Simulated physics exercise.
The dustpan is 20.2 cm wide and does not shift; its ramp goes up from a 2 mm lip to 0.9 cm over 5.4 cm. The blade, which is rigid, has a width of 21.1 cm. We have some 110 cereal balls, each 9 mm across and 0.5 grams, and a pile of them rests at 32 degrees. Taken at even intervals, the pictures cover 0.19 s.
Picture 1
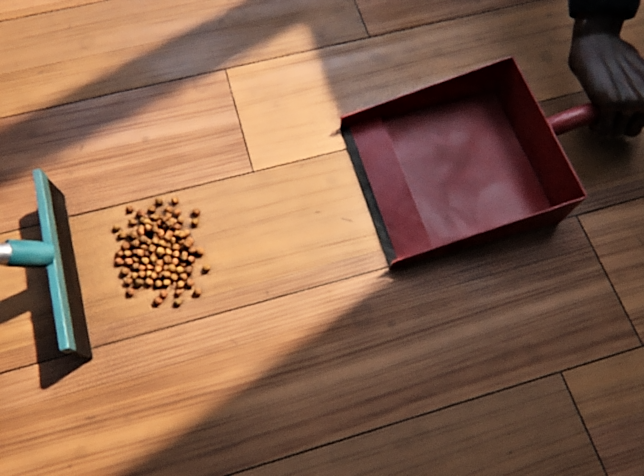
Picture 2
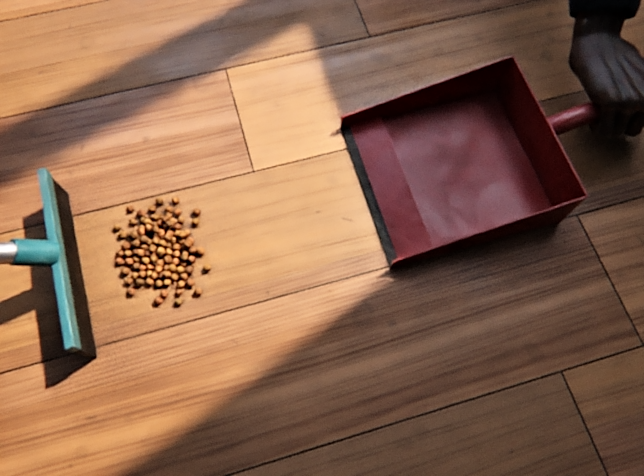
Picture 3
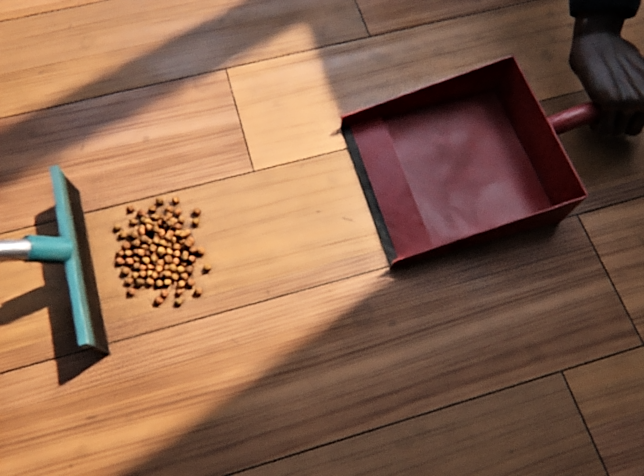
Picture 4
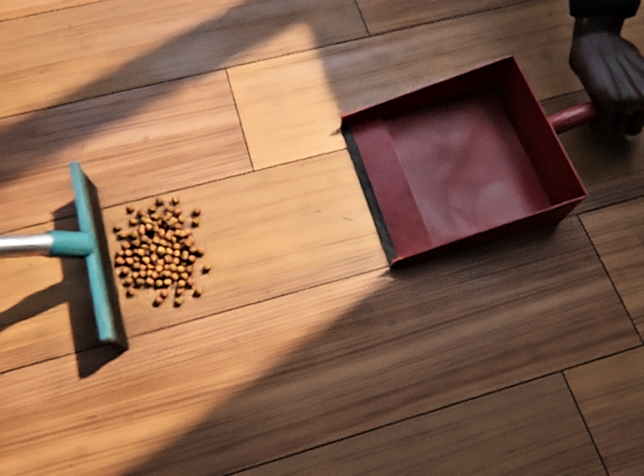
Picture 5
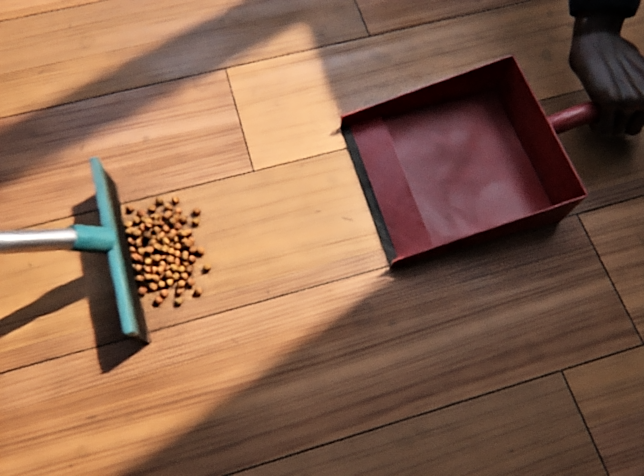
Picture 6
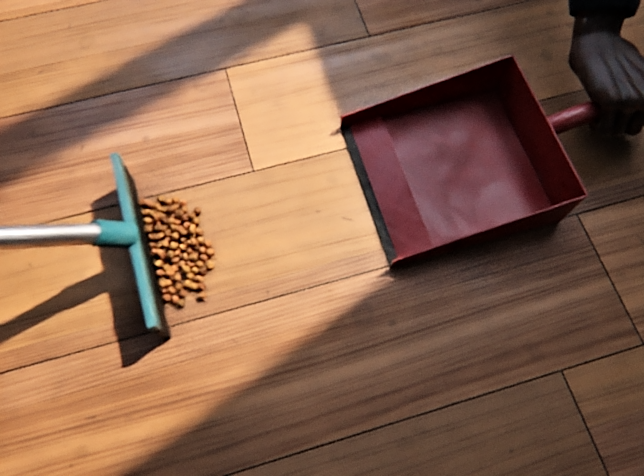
The video shows a teal blade on a pale handle sliding right across a wooden floor and pushing into a pile of small brown balls, shifting them slightly, while a dark hand holds a red dustpan still at right.
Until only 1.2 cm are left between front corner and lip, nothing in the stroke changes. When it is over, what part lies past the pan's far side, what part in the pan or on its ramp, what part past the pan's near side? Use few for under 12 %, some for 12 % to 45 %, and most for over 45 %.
Past the pan's far side: Few, in the pan or on its ramp: Most, past the pan's near side: Few.
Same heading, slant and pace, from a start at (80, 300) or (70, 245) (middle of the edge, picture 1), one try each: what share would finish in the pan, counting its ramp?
Roughly 45 % and 60 %.
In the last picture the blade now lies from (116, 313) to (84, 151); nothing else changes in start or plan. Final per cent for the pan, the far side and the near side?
Pan 15; far 35; near 0.
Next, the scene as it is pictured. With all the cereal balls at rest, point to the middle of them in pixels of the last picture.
Somewhere around (374, 192) in the final frame.
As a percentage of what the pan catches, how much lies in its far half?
Estimate: Close to 40 %.
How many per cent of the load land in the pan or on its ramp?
Estimated share: 60 per cent.
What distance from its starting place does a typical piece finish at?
Median: Approx. 28 cm.
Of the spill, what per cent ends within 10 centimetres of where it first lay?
That share is some 0 percent.
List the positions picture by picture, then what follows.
In the first frame, blade from (69, 348) to (42, 177), moved 0.0 cm, 0 of the pieces shifted so far; middle of the pieces at (159, 248); pan at (461, 170).
In the second frame, blade from (74, 346) to (46, 176), moved 0.4 cm, 0 of the pieces shifted so far; middle of the pieces at (160, 247).
In the third frame, blade from (88, 343) to (58, 174), moved 1.8 cm, 0 of the pieces shifted so far; middle of the pieces at (160, 247).
In the fourth frame, blade from (109, 337) to (77, 170), moved 3.9 cm, 0 of the pieces shifted so far; middle of the pieces at (160, 247).
In the fifth frame, blade from (132, 331) to (97, 165), moved 6.2 cm, 46 of the pieces shifted so far; middle of the pieces at (162, 247).
In the sixth frame, blade from (155, 326) to (118, 161), moved 8.5 cm, 108 of the pieces shifted so far; middle of the pieces at (173, 246); pan at (461, 169).
Then, 0.21 s after the last picture, middle of the blade 14 cm from the lip; 0 % over the lip, far side 0 %, near side 5 %.
Then, 0.35 s after the last picture, middle of the blade 6 cm from the lip; 0 % over the lip, far side 5 %, near side 5 %.
Then, 0.62 s after the last picture, middle of the blade 2 cm from the lip; 60 % over the lip, far side 5 %, near side 5 %.
In the end, far side 5 %, pan 60 %, near side 5 %, in front of the lip or behind the blade 30 %.
